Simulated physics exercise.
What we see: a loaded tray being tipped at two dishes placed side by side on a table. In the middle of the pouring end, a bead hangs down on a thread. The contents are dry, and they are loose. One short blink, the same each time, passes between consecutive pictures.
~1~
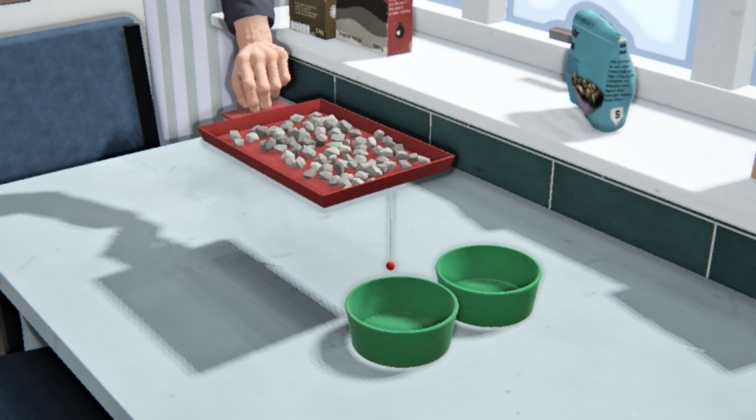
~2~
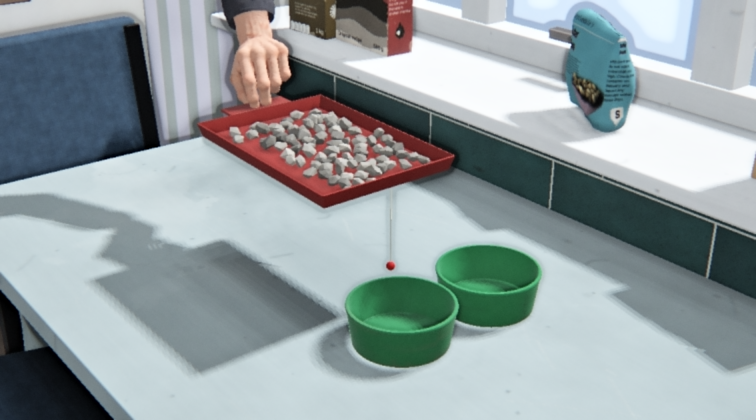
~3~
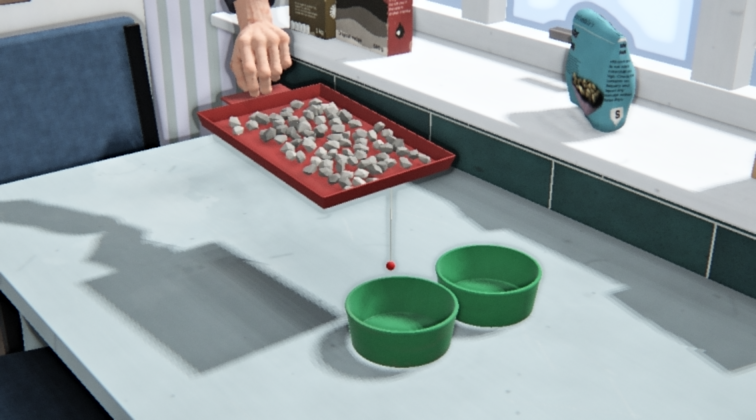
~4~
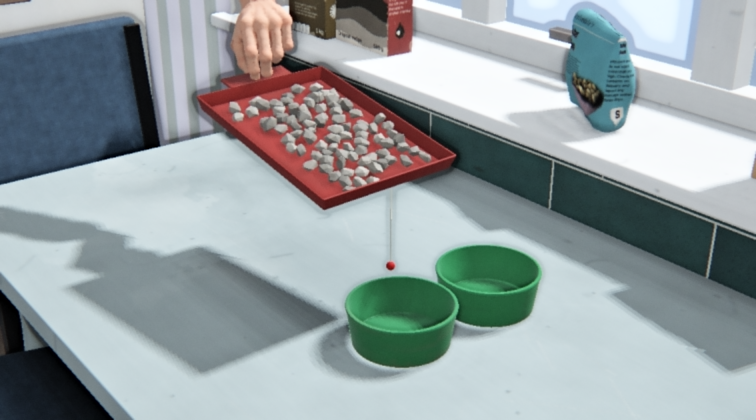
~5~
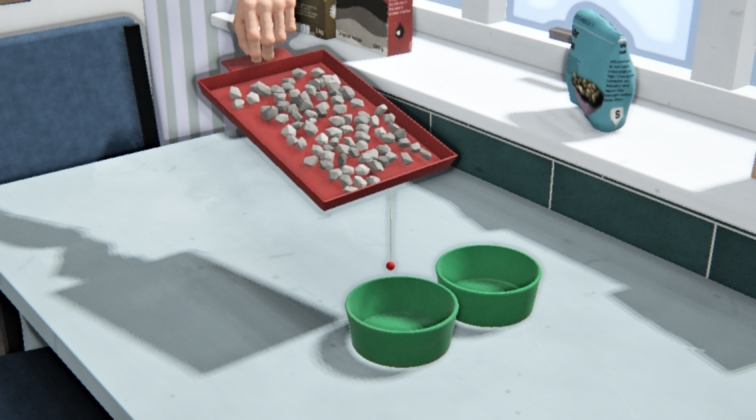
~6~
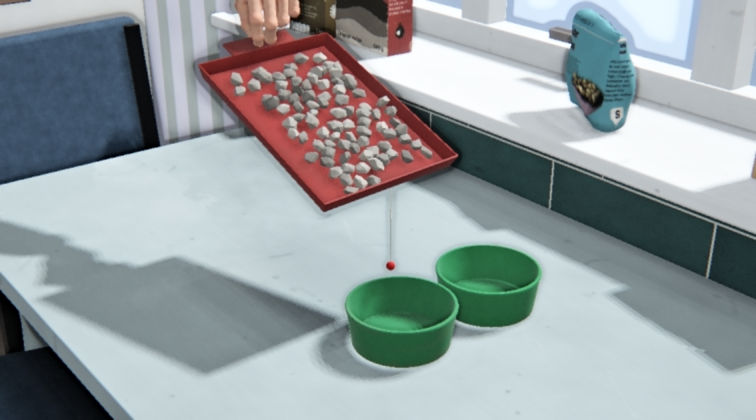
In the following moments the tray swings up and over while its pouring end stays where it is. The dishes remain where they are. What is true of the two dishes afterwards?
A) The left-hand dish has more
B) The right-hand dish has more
The answer is A.
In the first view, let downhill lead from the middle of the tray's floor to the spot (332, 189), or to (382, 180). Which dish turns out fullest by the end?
Heading one: The dish placed left; heading two: The dish placed left.
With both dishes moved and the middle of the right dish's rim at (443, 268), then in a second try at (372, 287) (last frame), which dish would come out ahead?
The dish to the left, then the dish to the right.
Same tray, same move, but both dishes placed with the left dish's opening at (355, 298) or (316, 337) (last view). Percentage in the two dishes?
Close to 50 in a hundred, followed by close to 80 in a hundred.
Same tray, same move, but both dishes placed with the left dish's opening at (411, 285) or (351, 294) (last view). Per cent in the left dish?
Roughly 40 % and 30 %.
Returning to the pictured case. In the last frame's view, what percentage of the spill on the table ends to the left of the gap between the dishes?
Estimate: Roughly 70 %.
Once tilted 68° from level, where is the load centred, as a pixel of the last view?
I'd put the middle of the pieces at roughly (381, 174).
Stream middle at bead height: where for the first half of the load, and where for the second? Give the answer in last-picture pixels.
Around (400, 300) and then (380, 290).
Soon, tray tipped steeply; most on the tray; a small part in the air.
A while on, tray tipped past a quarter turn; a small part on the tray; about half in the left dish; a small part in the right dish; about a quarter outside both; a small part in the air.
Towards the end, tray tipped past a quarter turn; about half in the left dish; a small part in the right dish; about a third outside both.
Finally, tray tipped past a quarter turn; about half in the left dish; a small part in the right dish; about a third outside both.
